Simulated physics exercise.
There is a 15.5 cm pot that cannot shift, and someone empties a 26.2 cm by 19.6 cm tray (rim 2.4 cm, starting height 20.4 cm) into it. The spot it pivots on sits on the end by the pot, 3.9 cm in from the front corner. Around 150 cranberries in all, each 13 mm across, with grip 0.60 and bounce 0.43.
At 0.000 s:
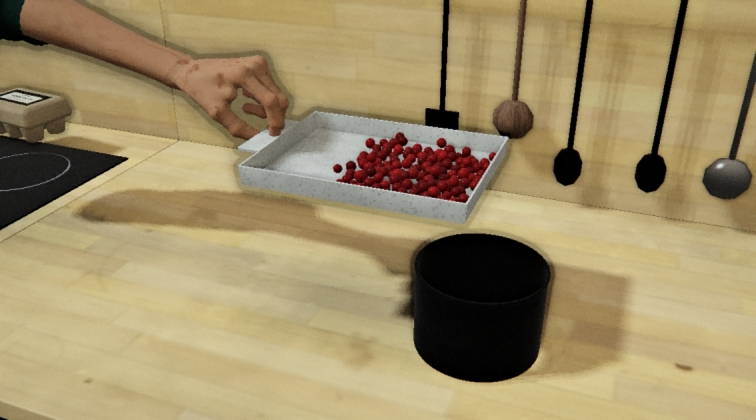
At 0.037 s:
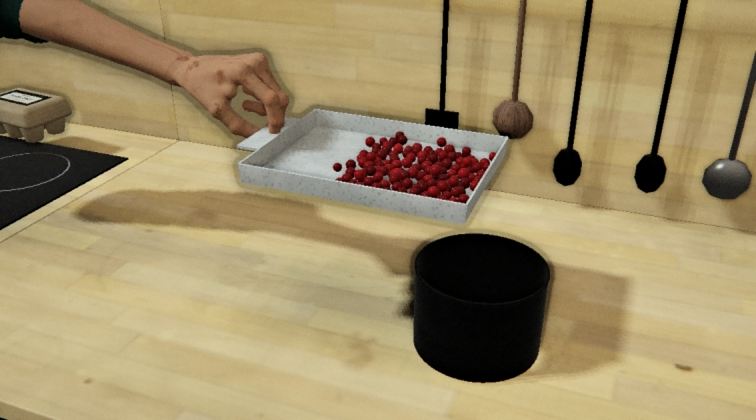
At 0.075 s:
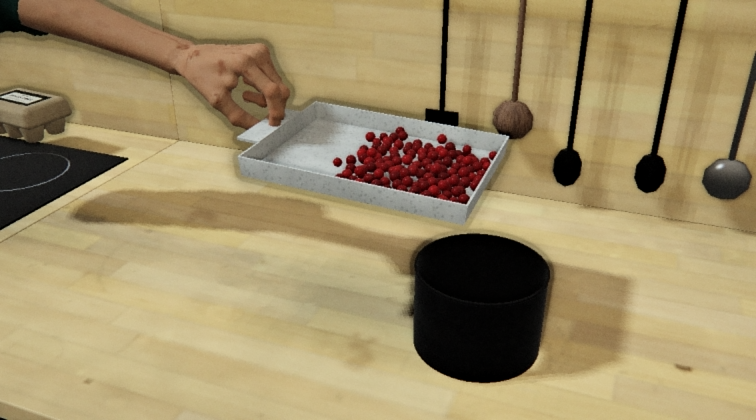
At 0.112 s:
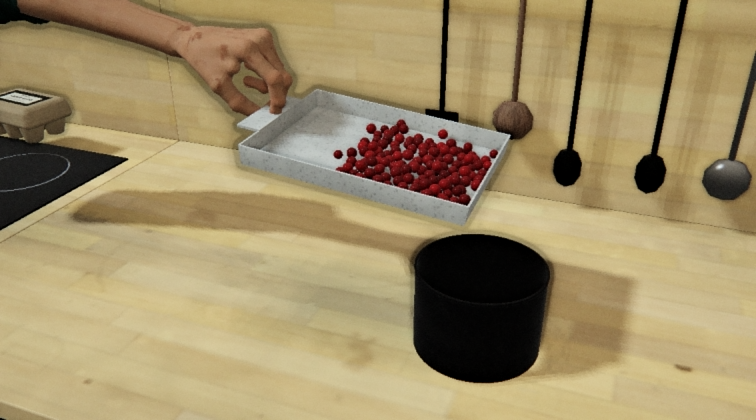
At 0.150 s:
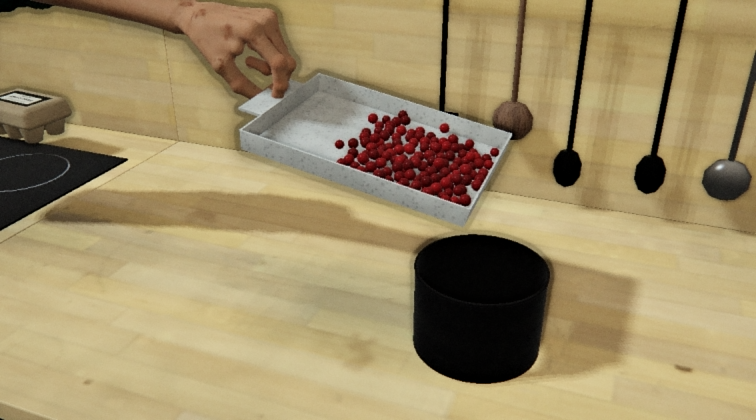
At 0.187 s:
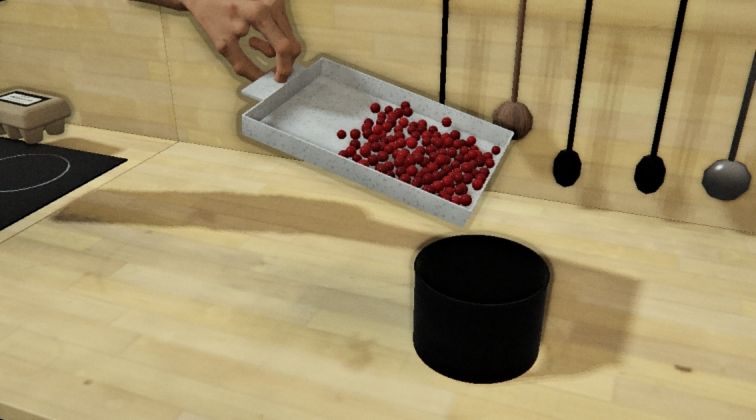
A hand raises the left end of a pale tray of red cranberries beside a black pot.
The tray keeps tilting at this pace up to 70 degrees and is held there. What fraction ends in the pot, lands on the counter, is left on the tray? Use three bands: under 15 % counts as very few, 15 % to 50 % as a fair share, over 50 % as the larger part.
Pot: Very few; counter: Very few; left on the tray: The larger part.
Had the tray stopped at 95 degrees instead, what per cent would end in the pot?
I'd say close to 35 percent.
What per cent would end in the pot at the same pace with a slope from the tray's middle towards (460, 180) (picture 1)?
That would be close to 5 per cent.
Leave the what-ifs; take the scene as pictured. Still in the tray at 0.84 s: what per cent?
It works out to near 95 per cent of the load.
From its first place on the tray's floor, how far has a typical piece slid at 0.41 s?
It has moved some 1 cm from its start.
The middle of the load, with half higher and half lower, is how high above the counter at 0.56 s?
Around 26 cm up.
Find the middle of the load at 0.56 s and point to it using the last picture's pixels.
At that moment the load's centre is around (470, 146).
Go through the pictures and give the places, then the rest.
The first picture shows tray tilt 0 degrees, front corners at (241, 165) and (465, 203); middle of the pieces at (412, 173); pot at (482, 265).
The second picture shows tray tilt 1 degrees, front corners at (241, 163) and (465, 203); middle of the pieces at (412, 173).
The third picture shows tray tilt 3 degrees, front corners at (241, 156) and (466, 204); middle of the pieces at (412, 170).
The fourth picture shows tray tilt 6 degrees, front corners at (241, 145) and (467, 205), lowest corner right front; middle of the pieces at (413, 166).
The fifth picture shows tray tilt 11 degrees, front corners at (243, 130) and (468, 207), lowest corner right front; middle of the pieces at (415, 161).
The sixth picture shows tray tilt 16 degrees, front corners at (245, 115) and (469, 209), lowest corner right front; middle of the pieces at (416, 156); pot at (481, 267). The tray's pace is about 125 degrees a second.
After 0.41 s, tilt 43 degrees; the tray holds 100 %, the pot 0 %.
After 0.56 s, tilt 62 degrees; the tray holds 100 %, the pot 0 %.
Then, at 0.84 s, tilt 70 degrees; the tray holds 95 %, the pot 0 %.
In the end, at 1.5 s, pot 5 %, counter 5 %, tray 90 %.
